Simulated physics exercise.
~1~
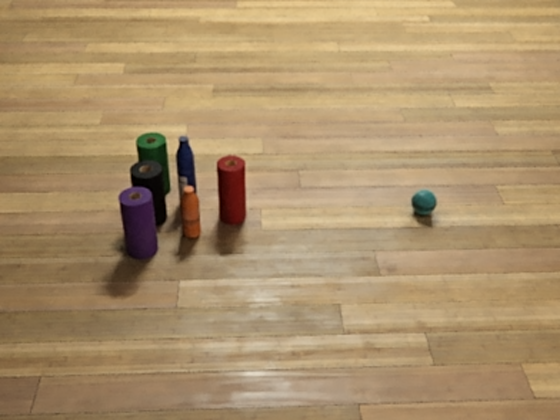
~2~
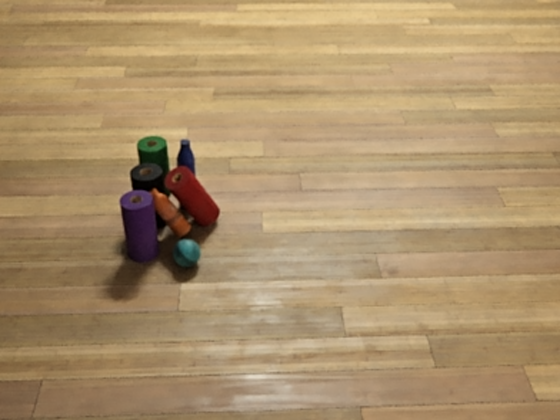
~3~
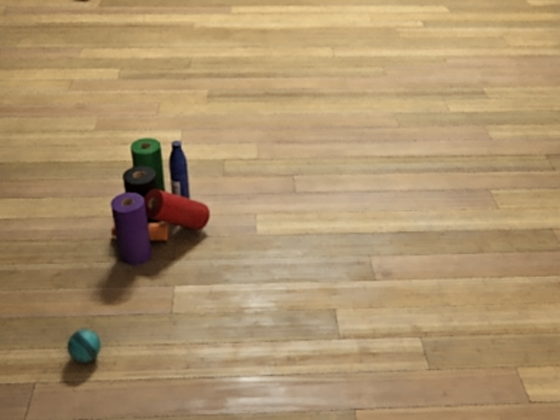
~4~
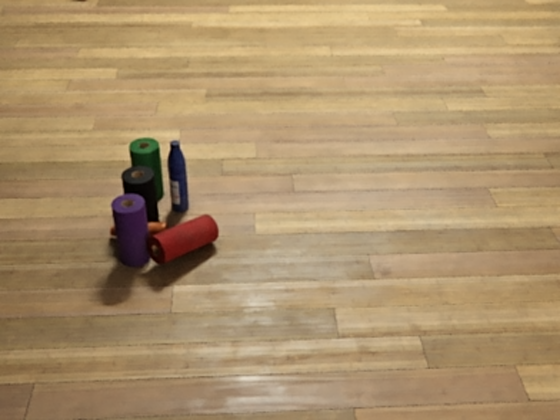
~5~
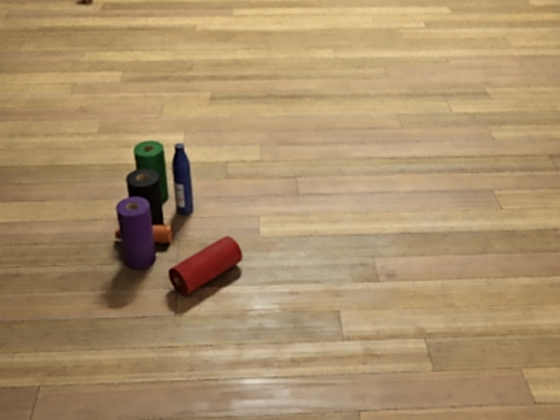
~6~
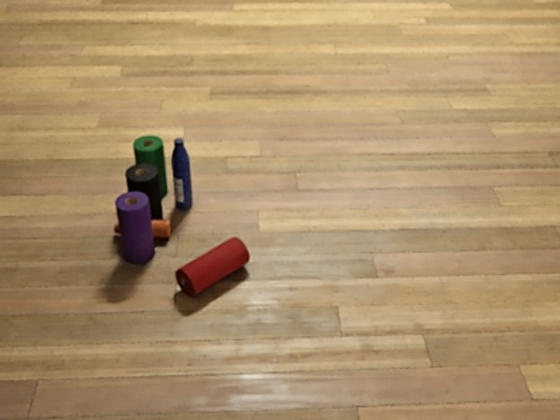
A purple roll stands at the front of a tight cluster on a pale wooden floor, seen from above at an angle, with black and green rolls behind it, a blue bottle, a small orange bottle and a red roll to their right. A turquoise ball sits apart on the right. The ball rolls left to the cluster, and the orange bottle and red roll lean over. As it continues toward the lower left, the orange bottle lies down and the red roll tips further. The ball leaves view, and the red roll falls and rolls toward the lower right, where it ends on its side. The orange bottle lies behind the purple roll, while the other rolls and blue bottle remain upright.
